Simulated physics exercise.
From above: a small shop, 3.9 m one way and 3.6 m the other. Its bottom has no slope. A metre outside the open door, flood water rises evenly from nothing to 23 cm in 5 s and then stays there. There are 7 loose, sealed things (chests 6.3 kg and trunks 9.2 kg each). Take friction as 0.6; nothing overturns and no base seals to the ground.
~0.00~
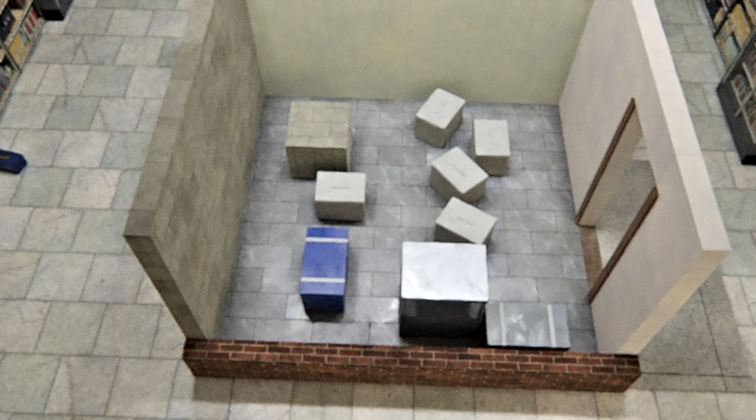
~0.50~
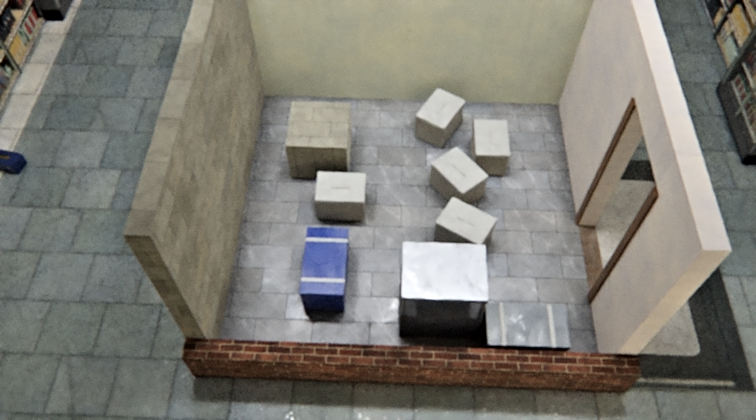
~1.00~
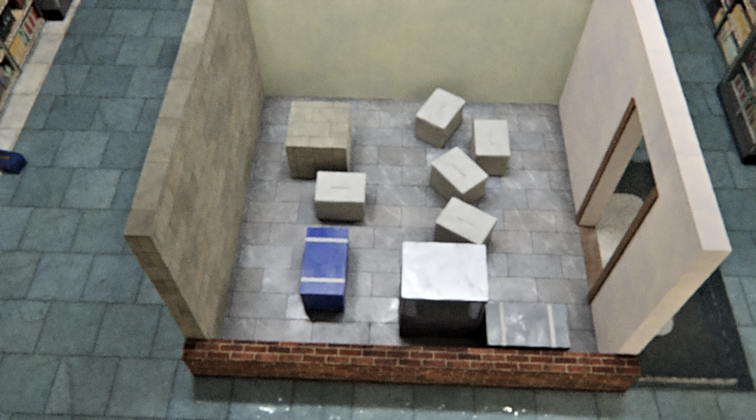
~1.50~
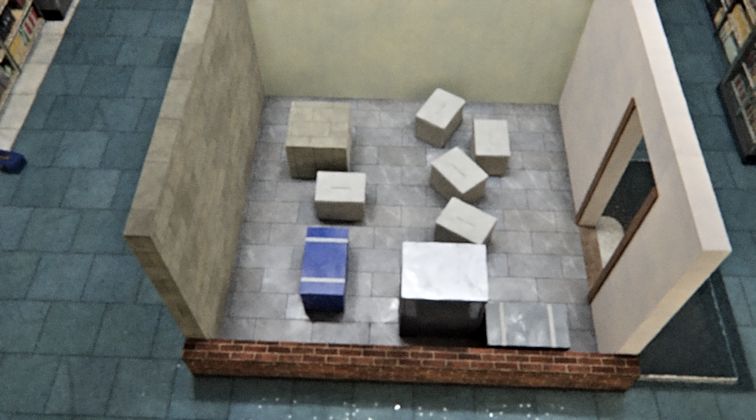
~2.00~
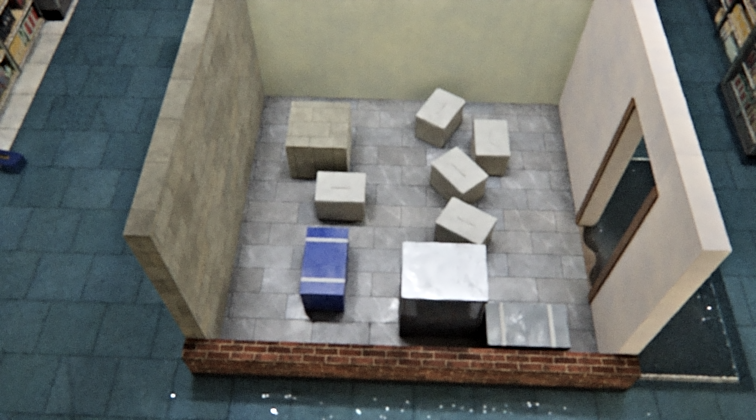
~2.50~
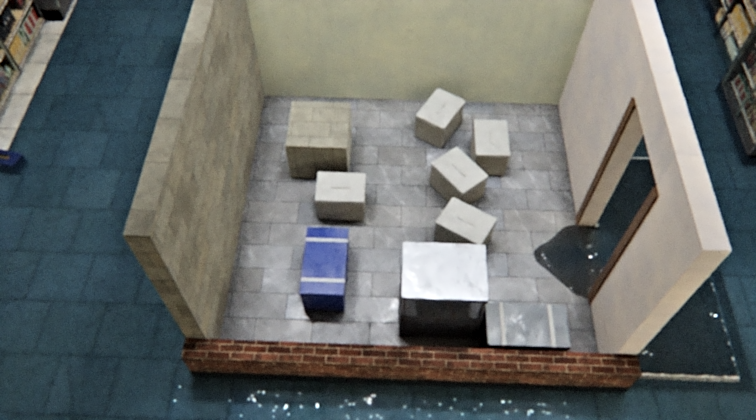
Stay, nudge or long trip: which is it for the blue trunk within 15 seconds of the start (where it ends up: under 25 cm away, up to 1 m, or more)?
Blue trunk moves a short way.
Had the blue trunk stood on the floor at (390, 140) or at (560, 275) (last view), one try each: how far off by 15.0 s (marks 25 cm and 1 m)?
In that order: It travels far; it gets carried off.
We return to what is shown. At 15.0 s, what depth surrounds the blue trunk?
Roughly 13 cm.
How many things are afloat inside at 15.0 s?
At that moment 7.
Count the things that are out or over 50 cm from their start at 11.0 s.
By then 4.
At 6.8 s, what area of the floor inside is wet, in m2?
About 11.5 m2.
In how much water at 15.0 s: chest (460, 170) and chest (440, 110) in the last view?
Roughly 7 and 9 cm.
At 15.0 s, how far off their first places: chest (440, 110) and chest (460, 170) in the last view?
In turn: 150 cm, 5 cm.
After 3.5 s the blue trunk is near (325, 260), 0.0 m from its start, aground; 0 afloat.
After 6.8 s the blue trunk is near (271, 271), 0.6 m from its start, aground; 4 afloat.
After 11.0 s the blue trunk is near (358, 274), 0.4 m from its start, afloat; 7 afloat.
After 15.0 s the blue trunk is near (302, 288), 0.4 m from its start, afloat; 7 afloat.
